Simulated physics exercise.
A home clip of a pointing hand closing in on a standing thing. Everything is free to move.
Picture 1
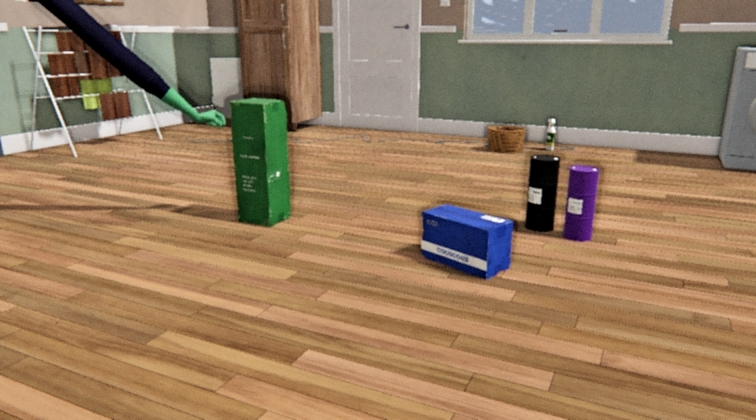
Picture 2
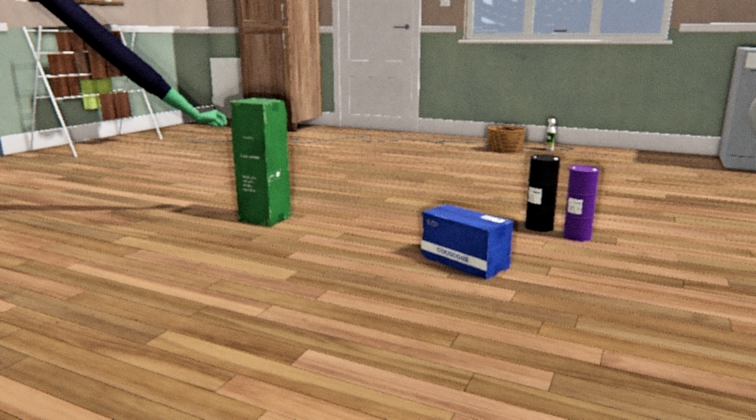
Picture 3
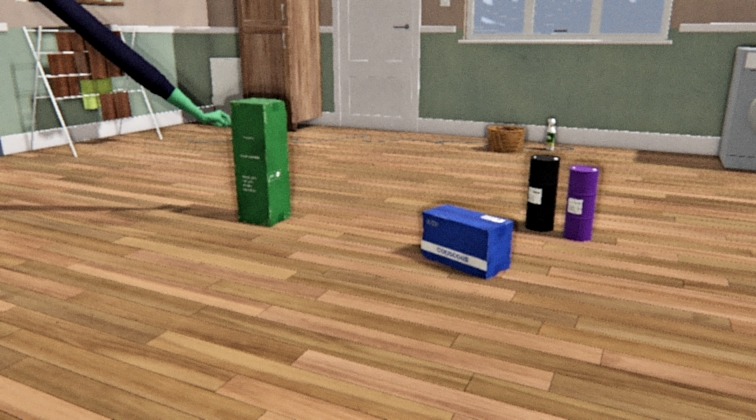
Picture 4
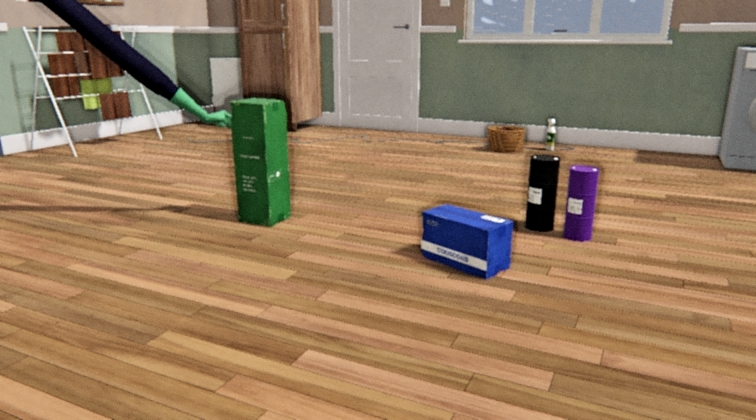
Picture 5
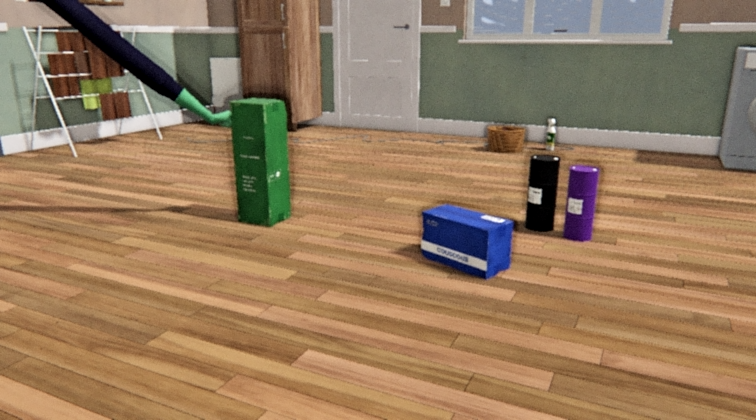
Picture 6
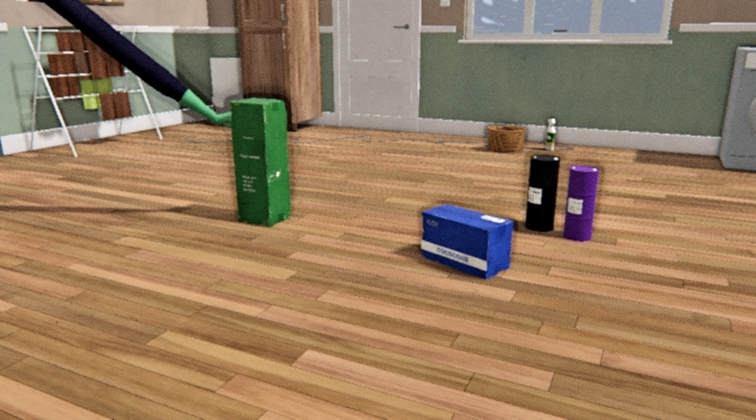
A tall green box standing still on a wooden floor as a green-gloved hand at its upper left edge shifts slightly.
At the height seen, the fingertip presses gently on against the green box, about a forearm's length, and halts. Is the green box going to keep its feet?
The green box falls over.
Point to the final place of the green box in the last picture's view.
Around (336, 212).
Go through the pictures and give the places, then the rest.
Green box (261, 162), in the first picture.
Green box (261, 162), in the second picture.
Green box (261, 162), in the third picture.
Green box (261, 162), in the fourth picture.
Green box (261, 162), in the fifth picture.
Green box (261, 162), in the sixth picture.
Then, 0.60 s later than the last frame, green box tilted by 15° near (275, 161).
Then, 1.20 s later than the last frame, green box tilted by 42° near (300, 169).
Then, 1.40 s later than the last frame, green box on its side near (327, 199).
When it is over, lying over on the floor, green box. End places, in pixels of the last picture, green box near (336, 212).
